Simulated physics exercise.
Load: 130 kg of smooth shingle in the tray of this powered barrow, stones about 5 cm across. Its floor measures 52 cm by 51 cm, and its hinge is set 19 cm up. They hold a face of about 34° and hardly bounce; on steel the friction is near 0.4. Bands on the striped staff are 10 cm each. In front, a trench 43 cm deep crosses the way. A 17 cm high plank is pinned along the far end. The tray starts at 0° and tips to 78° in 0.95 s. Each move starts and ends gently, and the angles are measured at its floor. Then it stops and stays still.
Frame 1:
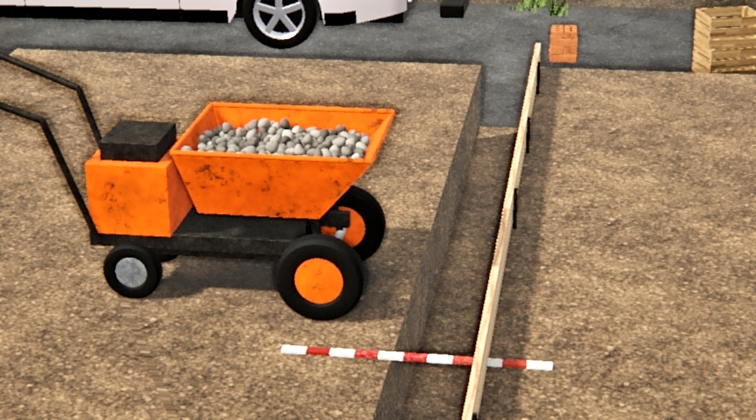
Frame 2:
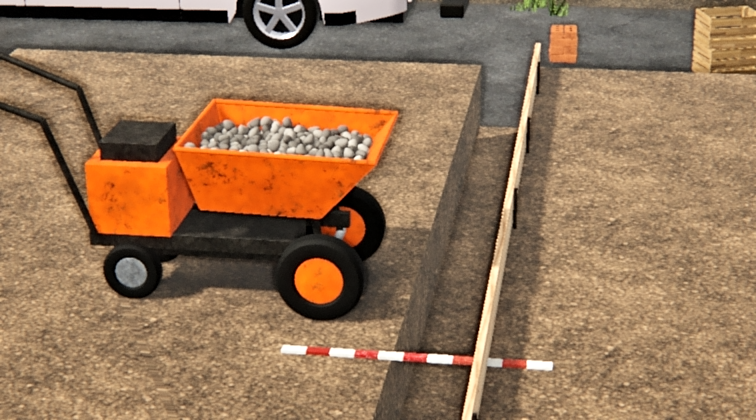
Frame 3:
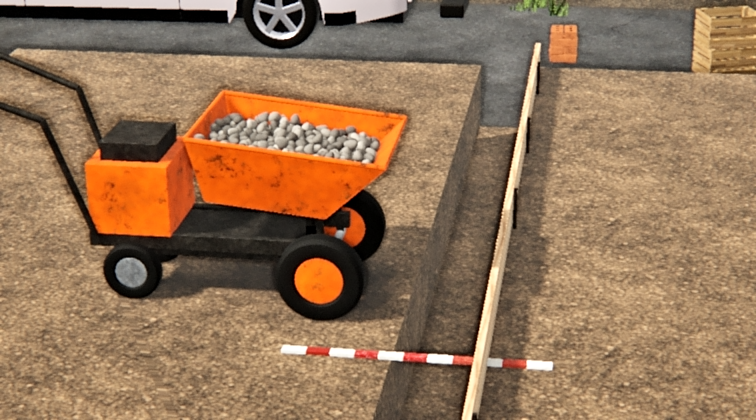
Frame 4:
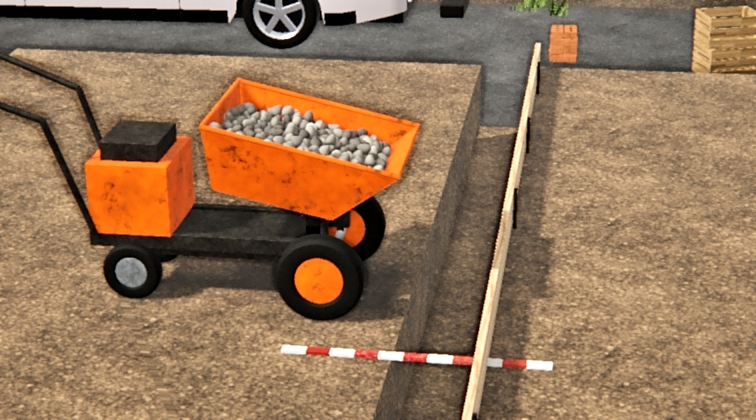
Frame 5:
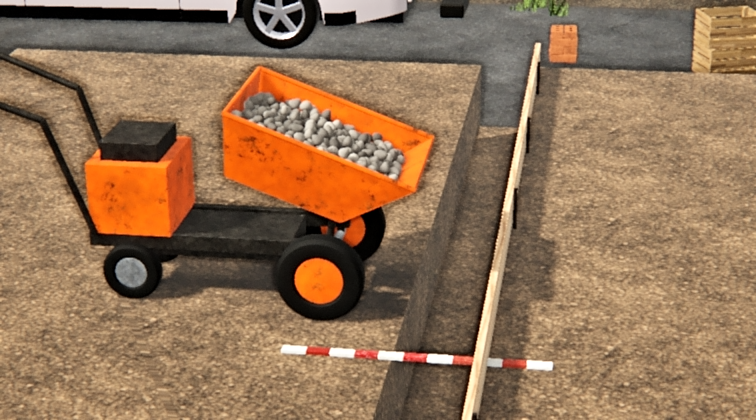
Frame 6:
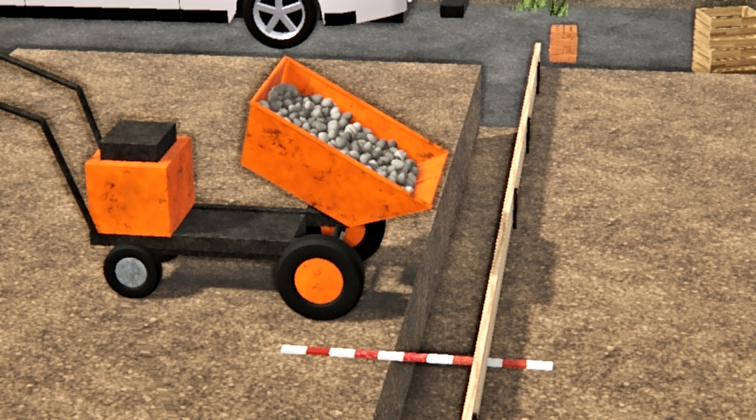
An orange tray of grey stones on a small cart tilts steadily down toward the right.
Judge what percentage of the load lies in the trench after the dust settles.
About 67 %.
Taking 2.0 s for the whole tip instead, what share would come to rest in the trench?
Probably about 70 in a hundred.
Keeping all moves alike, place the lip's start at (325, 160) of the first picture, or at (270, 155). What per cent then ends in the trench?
Roughly 100 in a hundred from the first, 75 in a hundred from the second.
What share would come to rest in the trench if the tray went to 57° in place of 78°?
Roughly 40 percent.
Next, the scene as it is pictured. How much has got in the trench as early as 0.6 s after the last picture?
About 20 per cent by then.
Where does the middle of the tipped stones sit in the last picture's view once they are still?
I'd put it close to (476, 366).
Then, 0.3 s after the last picture the floor is at 66°, 100 % in the tray; the foremost stones are at (473, 254).
Then, 0.6 s after the last picture the floor is at 78°, 56 % in the tray, 22 % in the trench, 22 % past the trench; the foremost stones are at (606, 299).
Then, 1.0 s after the last picture the floor is at 78°, 30 % in the tray, 39 % in the trench, 31 % past the trench; the foremost stones are at (734, 317).
Then, 2.9 s after the last picture the floor is at 78°, 0 % in the tray, 67 % in the trench, 33 % past the trench; the foremost stones are past the picture's edge.
